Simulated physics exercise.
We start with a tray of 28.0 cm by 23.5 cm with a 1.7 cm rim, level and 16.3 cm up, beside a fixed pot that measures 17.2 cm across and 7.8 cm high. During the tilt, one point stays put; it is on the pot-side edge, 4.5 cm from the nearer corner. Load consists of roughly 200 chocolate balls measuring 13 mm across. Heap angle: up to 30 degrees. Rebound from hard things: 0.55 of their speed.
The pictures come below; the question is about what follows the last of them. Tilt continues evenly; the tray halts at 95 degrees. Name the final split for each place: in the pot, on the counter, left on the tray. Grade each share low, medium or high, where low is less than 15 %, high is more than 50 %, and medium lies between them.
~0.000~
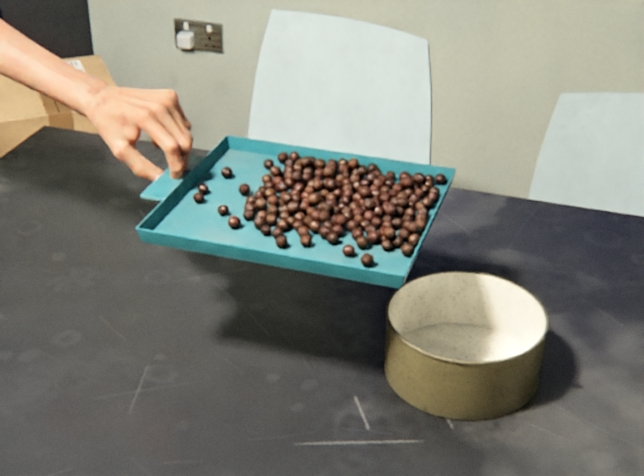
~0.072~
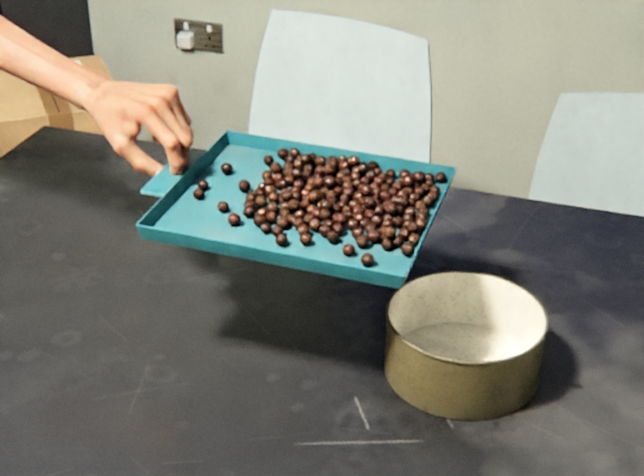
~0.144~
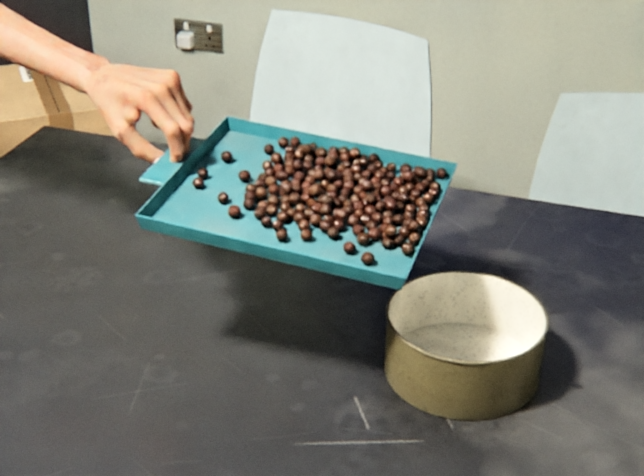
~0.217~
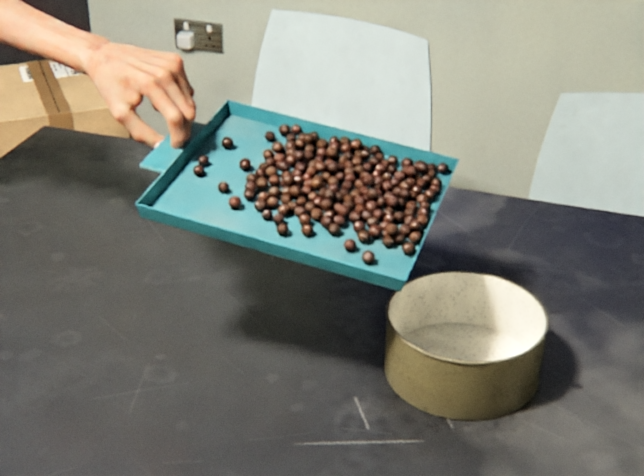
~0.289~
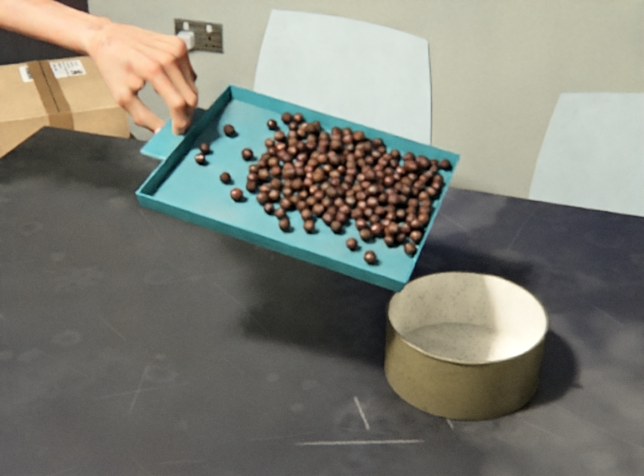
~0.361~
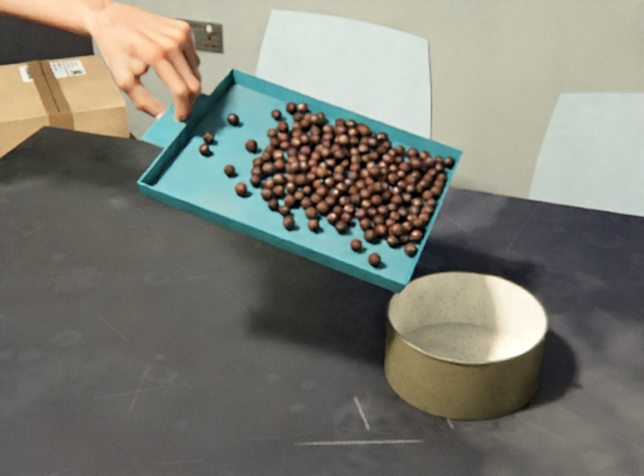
Shares - pot: Medium, counter: High, tray: Low.
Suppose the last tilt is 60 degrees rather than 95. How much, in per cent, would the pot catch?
It would be near 0 per cent.
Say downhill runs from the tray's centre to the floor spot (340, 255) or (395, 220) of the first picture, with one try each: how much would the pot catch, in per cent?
About 5 and 55 per cent.
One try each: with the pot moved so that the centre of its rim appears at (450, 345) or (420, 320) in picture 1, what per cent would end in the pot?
About 90 and 35 per cent.
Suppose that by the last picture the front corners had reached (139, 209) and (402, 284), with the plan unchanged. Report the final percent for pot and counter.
That works out as pot 0 and counter 100.
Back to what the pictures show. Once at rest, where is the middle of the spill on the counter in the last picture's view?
Spill centre at rest: About (451, 469).
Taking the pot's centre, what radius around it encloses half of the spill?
I'd say around 20 centimetres.
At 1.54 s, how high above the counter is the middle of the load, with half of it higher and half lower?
Some 24 cm.
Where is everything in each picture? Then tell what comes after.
In the first picture, tray tilt 0 degrees, front corners at (141, 227) and (401, 273); middle of the pieces at (345, 201); pot at (467, 313).
In the second picture, tray tilt 1 degrees, front corners at (141, 224) and (402, 274); middle of the pieces at (345, 199).
In the third picture, tray tilt 4 degrees, front corners at (141, 214) and (402, 275), lowest corner right front; middle of the pieces at (346, 193).
In the fourth picture, tray tilt 8 degrees, front corners at (141, 203) and (403, 277), lowest corner right front; middle of the pieces at (347, 186).
In the fifth picture, tray tilt 12 degrees, front corners at (142, 192) and (403, 279), lowest corner right front; middle of the pieces at (349, 181).
In the sixth picture, tray tilt 16 degrees, front corners at (143, 182) and (404, 281), lowest corner right front; middle of the pieces at (354, 177); pot at (467, 313). Its pace works out near 50 degrees a second.
Then, at 1.07 s, tilt 53 degrees; the tray holds 95 %, the pot 0 %.
After 1.54 s, tilt 78 degrees; the tray holds 95 %, the pot 0 %.
After 2.08 s, tilt 95 degrees; the tray holds 0 %, the pot 25 %.
At rest (3.2 s), pot 25 %, counter 75 %, tray 0 %.
